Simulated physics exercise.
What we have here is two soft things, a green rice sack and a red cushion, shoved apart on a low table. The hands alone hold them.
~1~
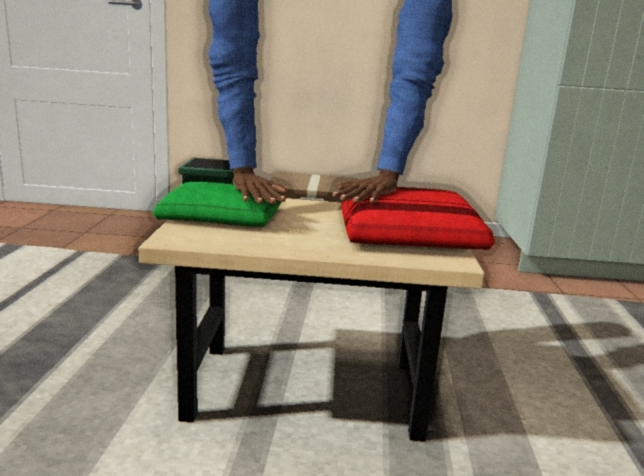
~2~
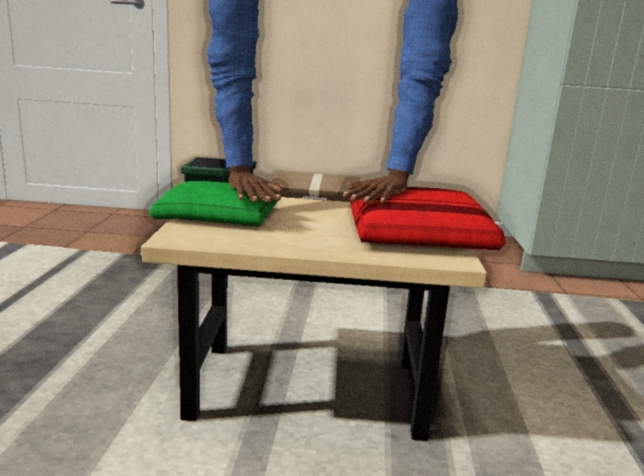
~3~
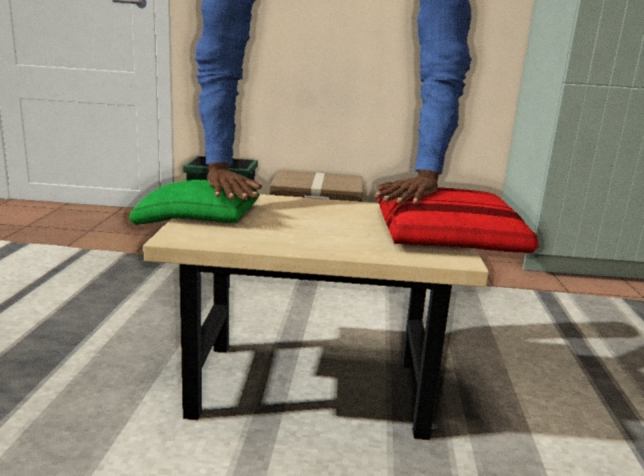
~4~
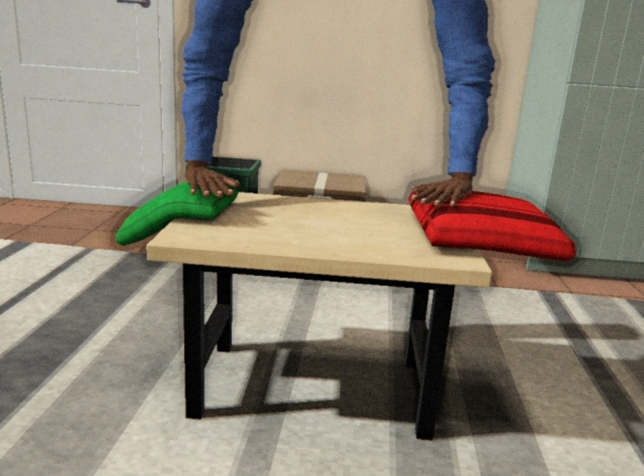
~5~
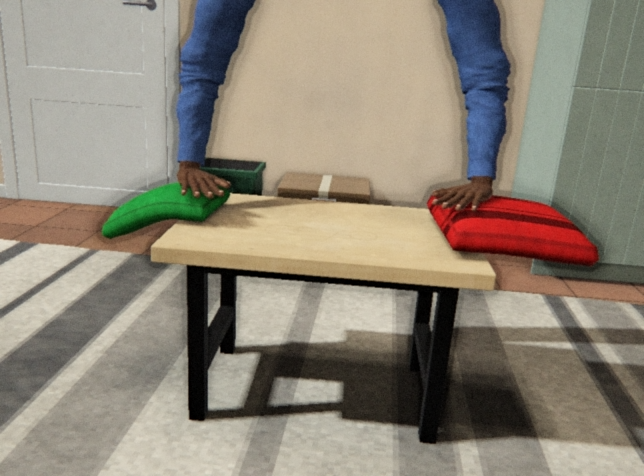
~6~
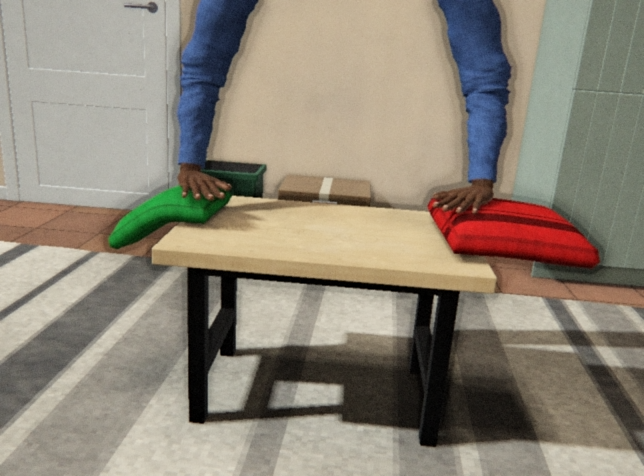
Two hands pushing a green sack left and a red cushion right across a low table until both jut over opposite edges.
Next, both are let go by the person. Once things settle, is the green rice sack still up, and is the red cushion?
The green rice sack parts from it; the red cushion parts from it.
Then, 0.40 s later than the last view, rice sack on the floor near (159, 316); cushion falling near (500, 322).
Then, 0.68 s later than the last view, rice sack on the floor near (88, 358); cushion on the floor near (558, 375).
Finally, rice sack on the floor near (80, 358); cushion on the floor near (569, 387). The green rice sack slumps off the end and the red cushion tips over and falls.
